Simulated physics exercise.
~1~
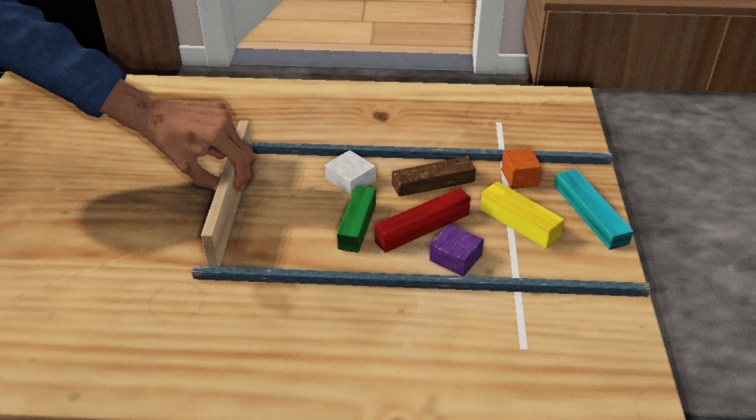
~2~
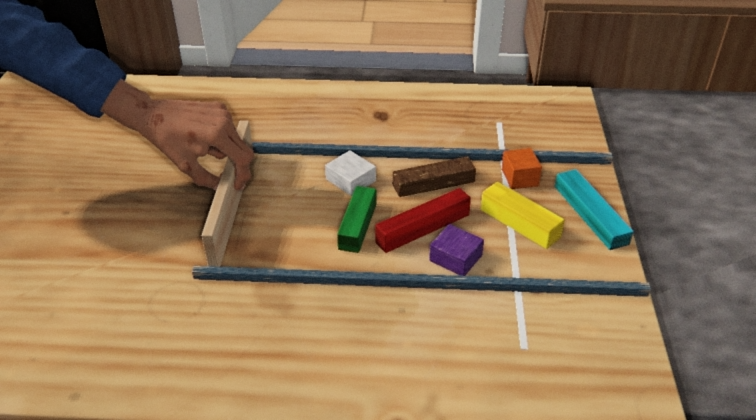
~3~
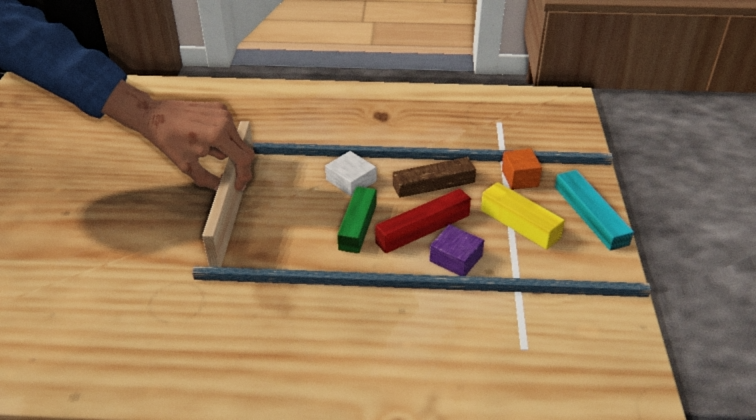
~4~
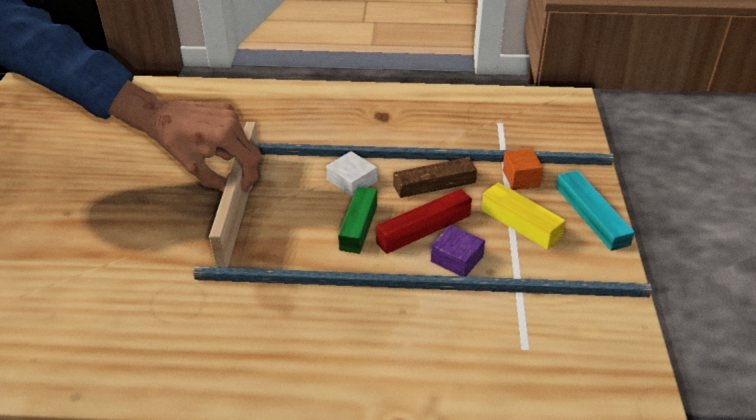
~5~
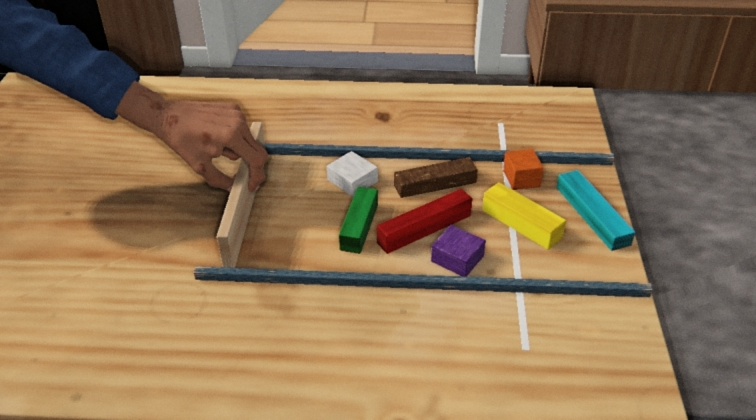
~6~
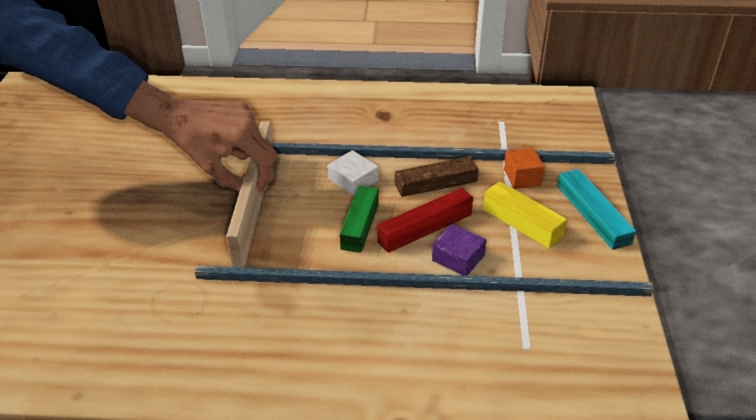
On a wooden tabletop, a hand slides an upright board slightly right between two rails, toward scattered coloured blocks that stay still.
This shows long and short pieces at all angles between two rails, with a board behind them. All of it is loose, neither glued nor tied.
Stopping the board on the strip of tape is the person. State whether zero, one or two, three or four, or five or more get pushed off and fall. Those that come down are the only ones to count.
Result: Zero pushed off and fallen.
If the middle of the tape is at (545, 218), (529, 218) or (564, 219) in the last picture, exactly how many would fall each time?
In that order 2, 1 and 3.
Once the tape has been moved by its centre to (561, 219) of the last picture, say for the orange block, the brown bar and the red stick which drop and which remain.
Observed: Orange block toppled; brown bar not toppled; red stick not toppled.
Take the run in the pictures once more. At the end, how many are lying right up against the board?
All in all, 2.
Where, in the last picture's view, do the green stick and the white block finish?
Green stick at about (525, 224), white block at about (533, 173).
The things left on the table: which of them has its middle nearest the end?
It's the turquoise stick that ends up nearest.
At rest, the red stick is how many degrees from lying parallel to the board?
Near 25 degrees.
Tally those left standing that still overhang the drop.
Answer: 1.
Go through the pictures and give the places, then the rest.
In the first frame, turquoise stick (592, 208); orange block (521, 168); yellow stick (521, 214); board (230, 190); tape (509, 218).
In the second frame, orange block (521, 168); white block (351, 173).
In the third frame, yellow stick (522, 215); brown bar (434, 177).
In the fourth frame, turquoise stick (593, 209); board (237, 191).
In the fifth frame, orange block (523, 169); red stick (425, 221).
In the sixth frame, turquoise stick (595, 208); orange block (524, 168); yellow stick (524, 214); board (253, 191); tape (512, 217).
Soon after, none off yet; turquoise stick at rest near (595, 208); orange block at rest near (524, 168); yellow stick at rest near (524, 214).
After that, none off yet; turquoise stick at rest near (595, 208); orange block at rest near (524, 168); yellow stick moving near (530, 211).
And then, none off yet; turquoise stick moving near (606, 210); orange block displaced about its own width near (562, 170); yellow stick displaced a little near (566, 210).
In the end, the number that fall off is zero.
